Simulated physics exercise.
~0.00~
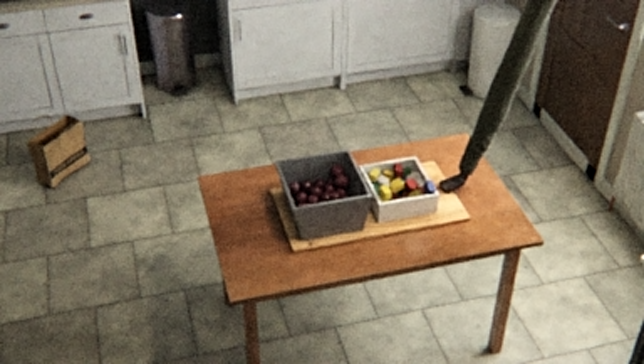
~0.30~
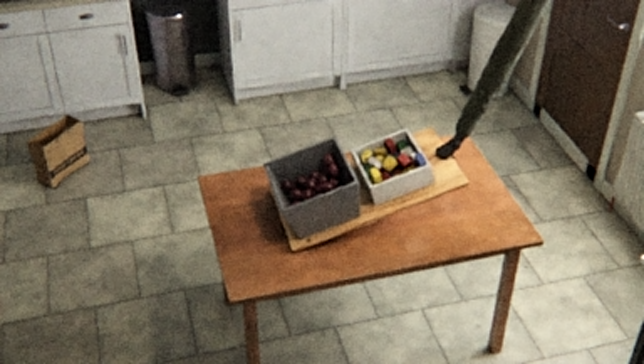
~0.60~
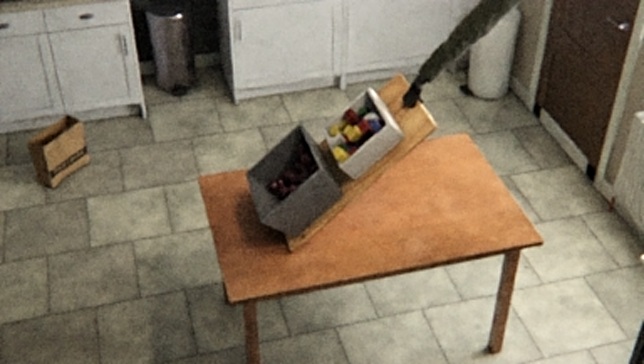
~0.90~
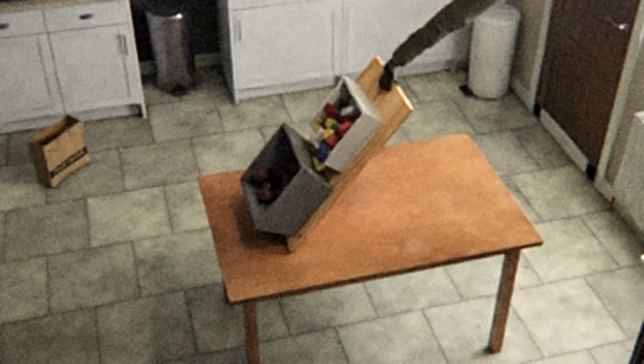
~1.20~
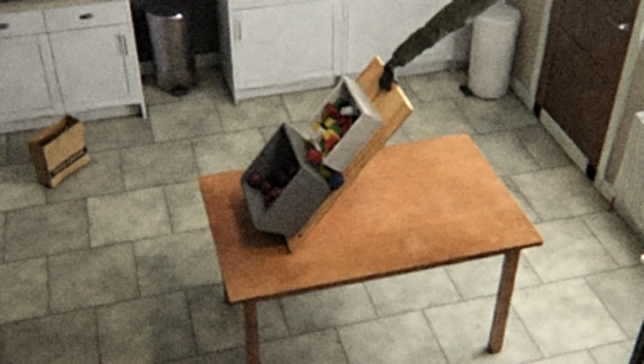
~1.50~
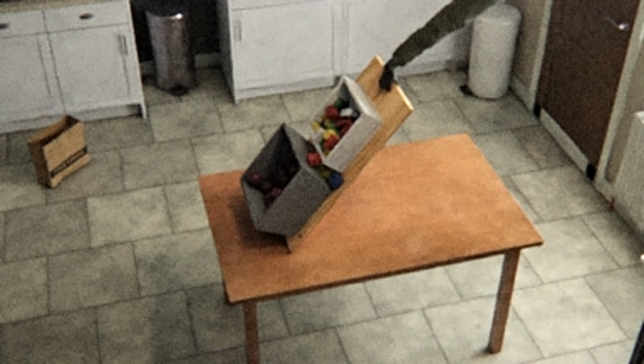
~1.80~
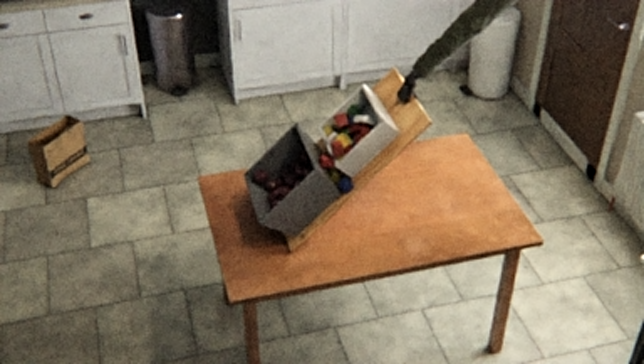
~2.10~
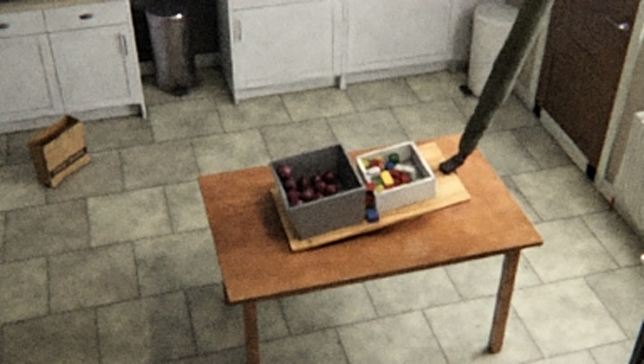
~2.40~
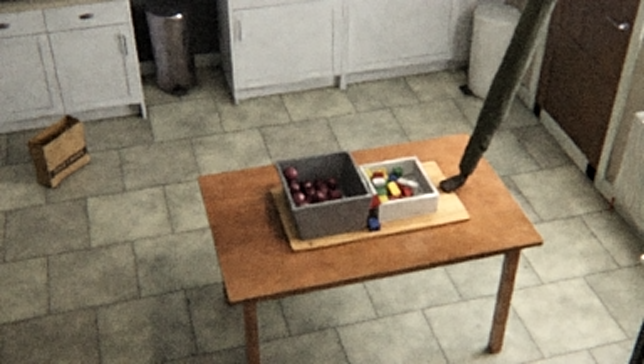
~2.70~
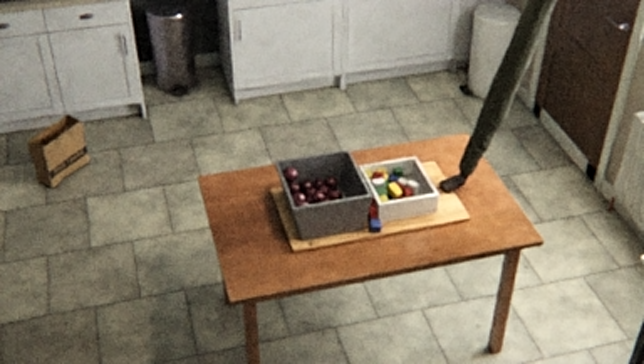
A dark arm lifted the right end of a board holding a grey container of red onions and a white one of toy bricks, steeply tipping it left, then lowered it flat; a few bricks spilled, but the onions stayed in.
